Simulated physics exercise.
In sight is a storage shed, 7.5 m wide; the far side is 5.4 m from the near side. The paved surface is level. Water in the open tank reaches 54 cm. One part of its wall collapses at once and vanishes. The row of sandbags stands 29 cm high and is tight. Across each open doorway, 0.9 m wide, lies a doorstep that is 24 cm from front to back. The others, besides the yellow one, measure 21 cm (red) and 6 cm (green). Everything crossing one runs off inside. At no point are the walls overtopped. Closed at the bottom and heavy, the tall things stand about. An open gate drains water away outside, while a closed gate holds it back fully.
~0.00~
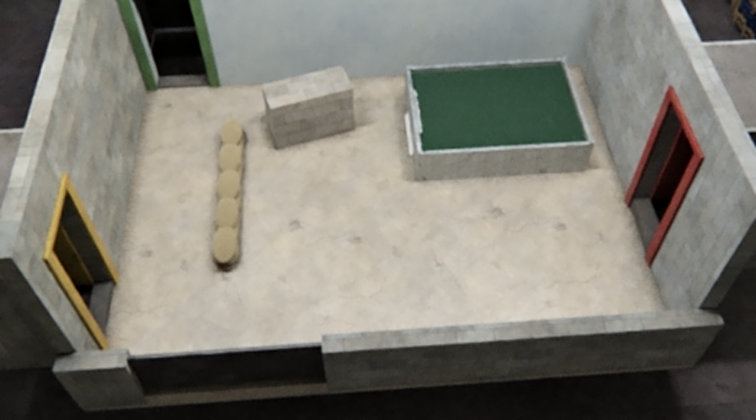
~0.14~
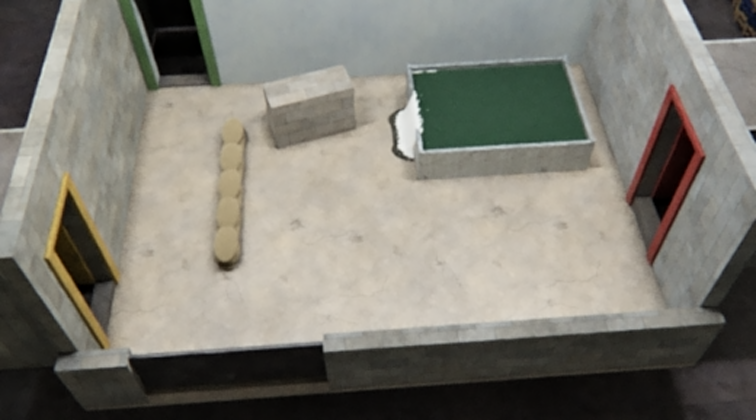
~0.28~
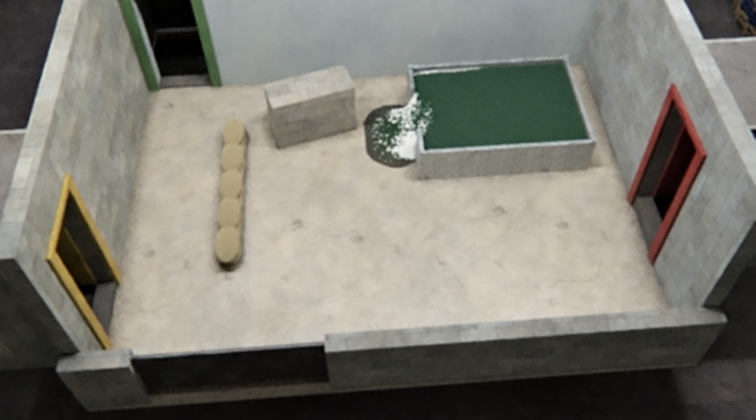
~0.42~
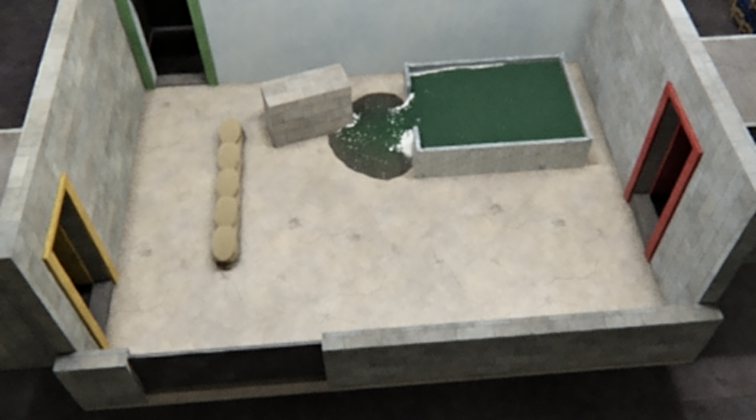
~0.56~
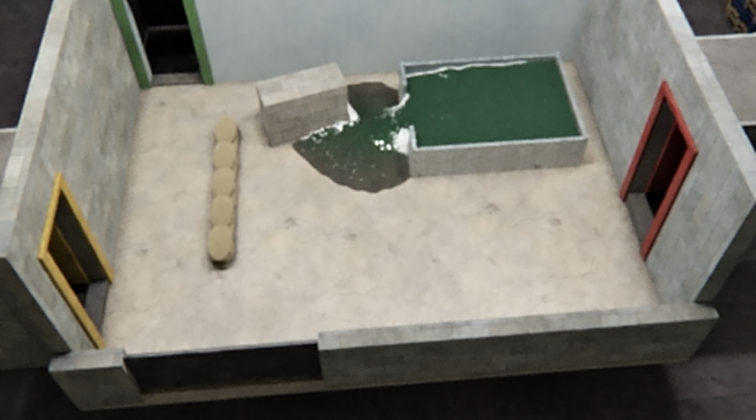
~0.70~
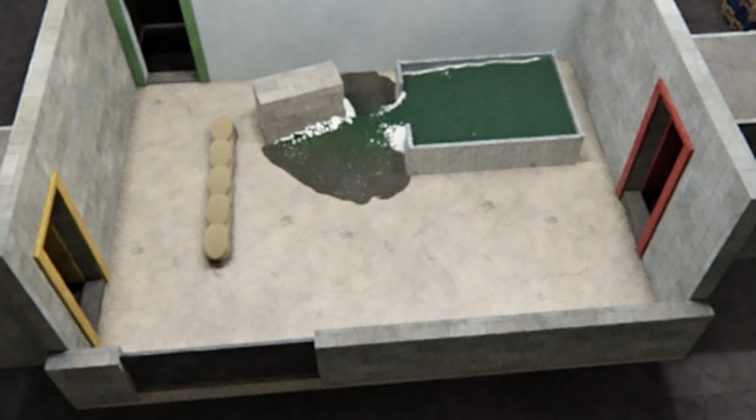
A large open tank of dark green water stands at the back right of a walled, roofless room with a pale stone floor, seen from high above the front. A grey block and a row of tan round posts stand left of it, with yellow and green doorways on the left and a red one on the right. The tank's left side opens and foaming water spills out, spreading around the block and across the floor as the view shifts very slightly.
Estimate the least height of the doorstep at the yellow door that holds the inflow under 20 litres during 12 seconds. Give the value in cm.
Roughly 5 cm high.
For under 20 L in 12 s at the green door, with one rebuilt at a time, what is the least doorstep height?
Green: 7.5 cm.
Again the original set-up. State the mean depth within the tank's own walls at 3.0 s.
Close to 31 cm deep on average.
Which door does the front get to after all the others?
Red.
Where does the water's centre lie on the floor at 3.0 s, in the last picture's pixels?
Look at about (405, 146) in the last view.
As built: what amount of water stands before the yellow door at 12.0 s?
7.0 cm.
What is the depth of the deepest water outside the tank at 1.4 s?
Close to 35 centimetres.
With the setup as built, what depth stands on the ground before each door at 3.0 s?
Yellow door 0 cm, red door 0 cm, green door 5 cm.
After 1.4 s water covers 15 % of the floor, deepest (35 cm) near (353, 125); it has not reached the yellow door.
After 3.0 s water covers 35 % of the floor, deepest (28 cm) near (353, 125); it has not reached the yellow door.
After 12.0 s water covers 95 % of the floor, deepest (10 cm) near (146, 92); 7 cm at the yellow door, 0 litres in over its 13 cm doorstep.
At the yellow door as built, the water arrived by 4.1 s and peaked near 8 cm at 8.2 s.
With a doorstep of 4.5 cm, 28 litres would have come in within the 12 s; with 6 cm, 11 litres. So under 20 litres takes about 5 cm.
